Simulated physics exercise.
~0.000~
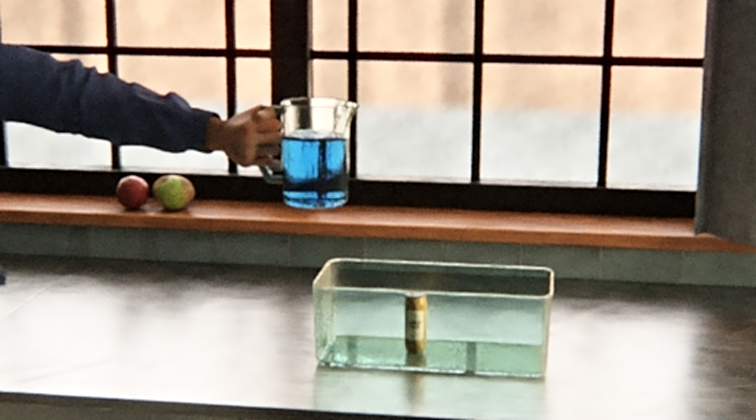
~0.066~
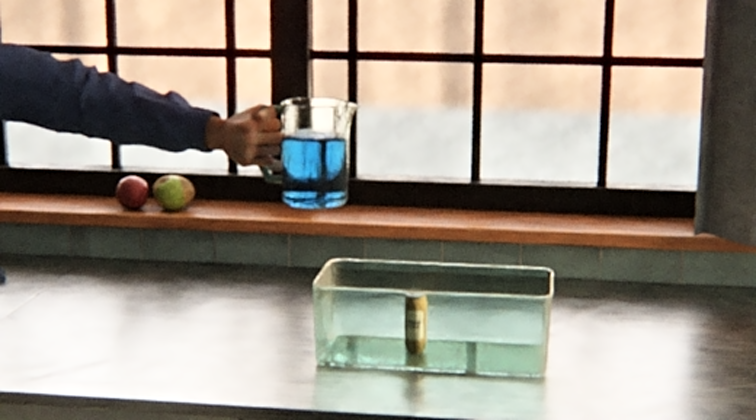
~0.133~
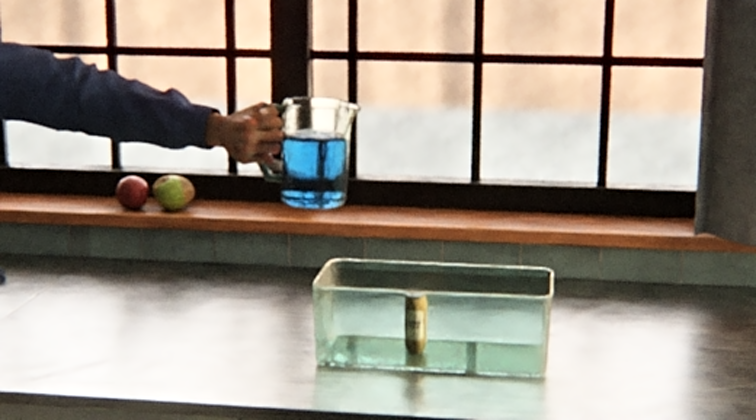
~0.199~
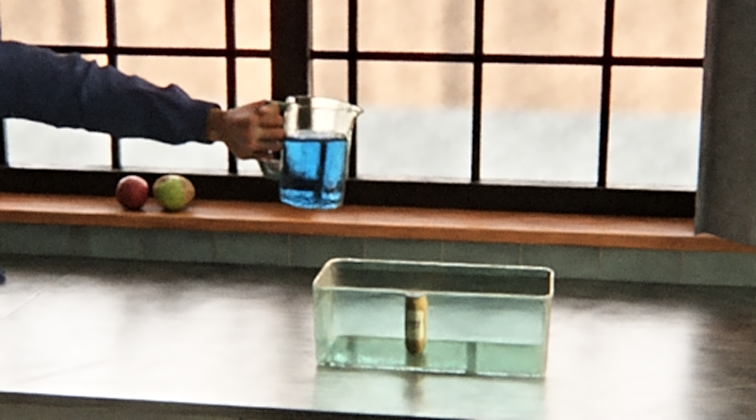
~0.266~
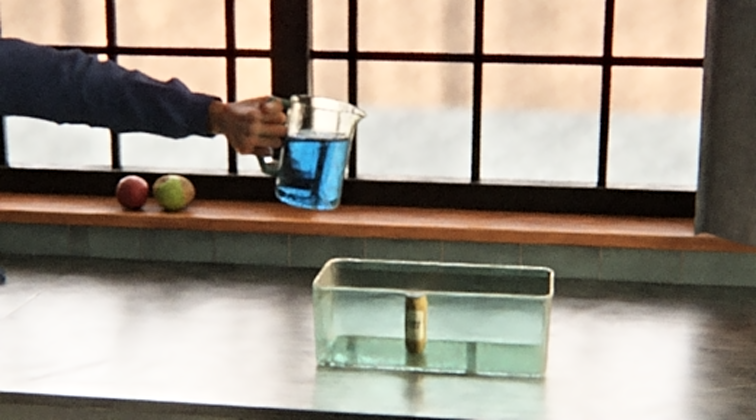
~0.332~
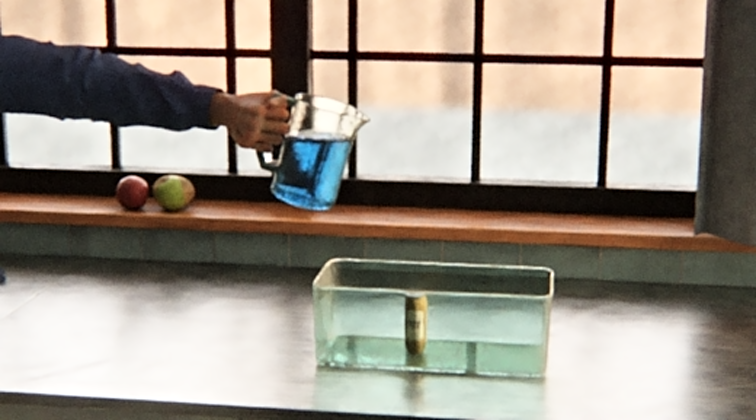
On a dark counter by a window, a hand tilting a jug of blue water rightward above a glass basin holding a tin.
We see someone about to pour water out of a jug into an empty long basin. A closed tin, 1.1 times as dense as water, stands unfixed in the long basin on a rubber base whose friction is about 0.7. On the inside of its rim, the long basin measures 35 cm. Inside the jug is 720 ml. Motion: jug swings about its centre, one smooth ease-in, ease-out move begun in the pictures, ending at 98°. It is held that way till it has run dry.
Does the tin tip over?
No, it stays on its base.
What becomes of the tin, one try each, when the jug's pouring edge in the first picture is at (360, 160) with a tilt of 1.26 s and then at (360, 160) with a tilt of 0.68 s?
In the first try it comes down; in the second it comes down.
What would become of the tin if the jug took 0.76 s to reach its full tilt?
The tin stays balanced.
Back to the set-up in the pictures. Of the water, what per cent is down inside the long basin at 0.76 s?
About 0 per cent.
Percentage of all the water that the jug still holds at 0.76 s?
Still held: Roughly 96 % of the total.
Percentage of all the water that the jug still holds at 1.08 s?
56 %.
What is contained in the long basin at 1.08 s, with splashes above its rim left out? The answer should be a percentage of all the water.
Close to 22 in a hundred.
By 0.76 s the tilt is 65° and 96 per cent is still to pour; the tin stands where it began.
By 1.08 s the tilt is 93° and 55 per cent is still to pour; the tin stands where it began.
By 1.40 s the tilt is 98° and 14 per cent is still to pour; the tin stands where it began.
By 1.76 s the tilt is 98° and 2 per cent is still to pour; the tin stands where it began.
At rest the tin stands where it began.
